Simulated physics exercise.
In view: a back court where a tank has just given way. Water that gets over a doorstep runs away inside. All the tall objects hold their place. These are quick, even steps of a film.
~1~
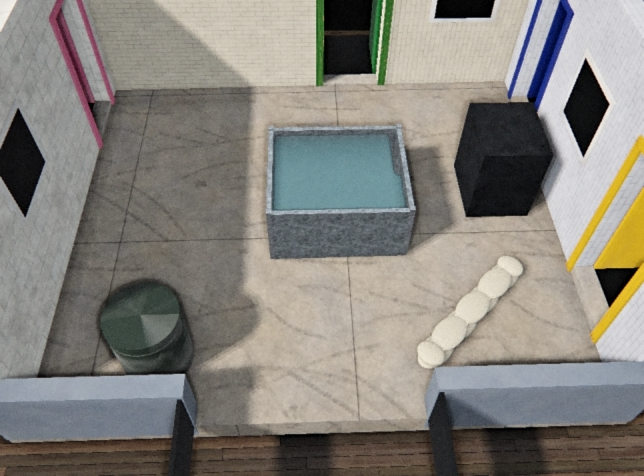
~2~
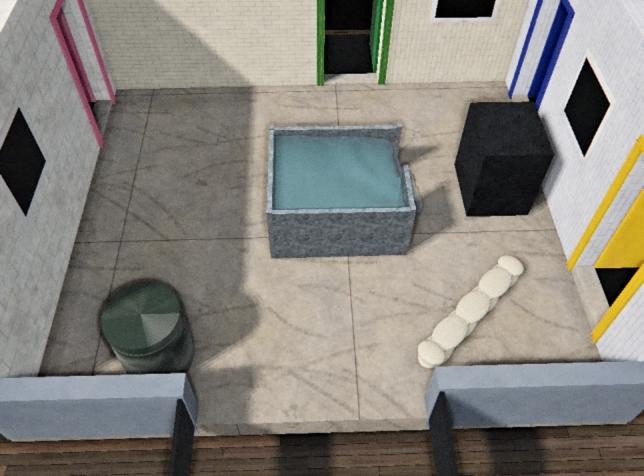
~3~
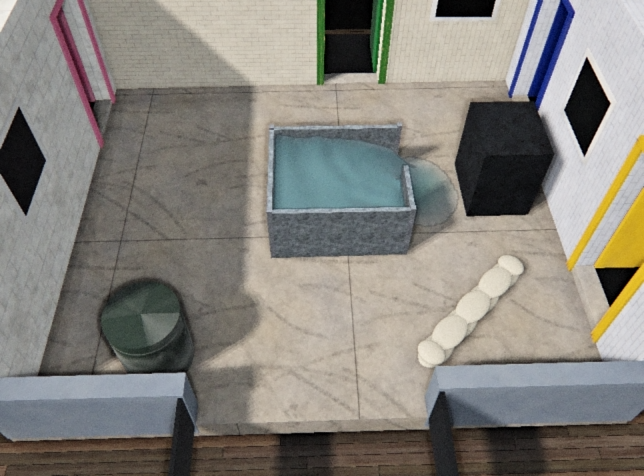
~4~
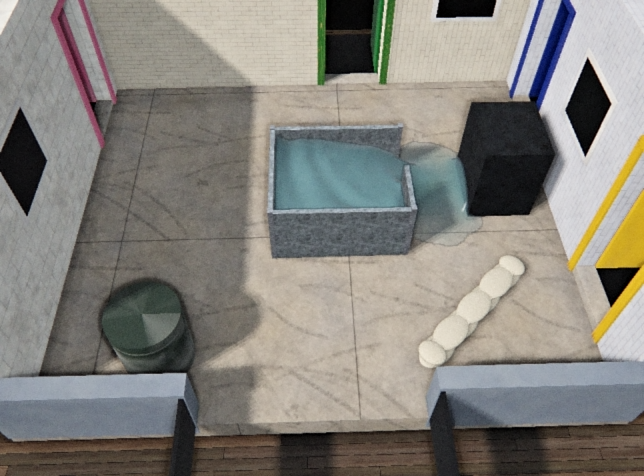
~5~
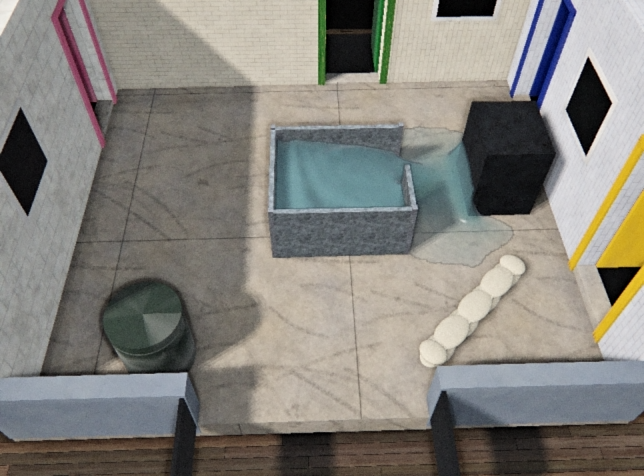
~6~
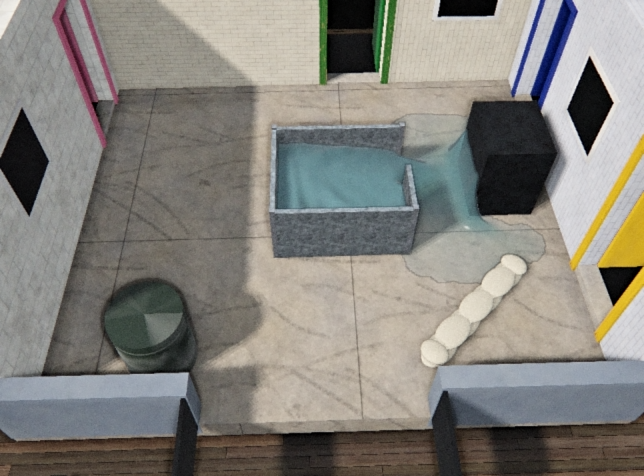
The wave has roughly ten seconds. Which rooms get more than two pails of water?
The yellow door holds within the limit; the blue door floods; the pink door holds within the limit; the green door floods.
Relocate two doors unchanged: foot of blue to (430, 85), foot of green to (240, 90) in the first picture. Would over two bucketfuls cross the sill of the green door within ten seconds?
Then: The green one is under.
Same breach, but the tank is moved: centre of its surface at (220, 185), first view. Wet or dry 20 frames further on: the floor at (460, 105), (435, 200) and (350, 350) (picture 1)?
One after the other: Flooded, flooded, under water.
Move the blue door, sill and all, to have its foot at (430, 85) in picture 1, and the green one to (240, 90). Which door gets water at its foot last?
The pink door.
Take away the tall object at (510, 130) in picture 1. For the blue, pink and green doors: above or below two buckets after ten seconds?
The blue door takes more; the pink door takes less; the green door holds.
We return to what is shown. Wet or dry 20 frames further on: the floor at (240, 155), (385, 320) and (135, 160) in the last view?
In turn: No water, awash, clear.
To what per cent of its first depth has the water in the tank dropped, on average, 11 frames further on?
About 48 per cent.
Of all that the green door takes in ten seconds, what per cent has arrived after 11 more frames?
Some 0 per cent.
A moment on, water covers 20 % of the floor; the yellow door wet at the sill, nothing in, the blue door under two buckets in, the pink door not reached, the green door not reached.
Next, water covers 30 % of the floor; the yellow door wet at the sill, nothing in, the blue door over two buckets in, the pink door not reached, the green door wet at the sill, nothing in.
Then, water covers 50 % of the floor; the yellow door wet at the sill, nothing in, the blue door over two buckets in, the pink door not reached, the green door under two buckets in.
Later, water covers 75 % of the floor; the yellow door wet at the sill, nothing in, the blue door far over two buckets in, the pink door wet at the sill, nothing in, the green door over two buckets in.
In the end, water covers 85 % of the floor; the yellow door wet at the sill, nothing in, the blue door far over two buckets in, the pink door wet at the sill, nothing in, the green door over two buckets in.
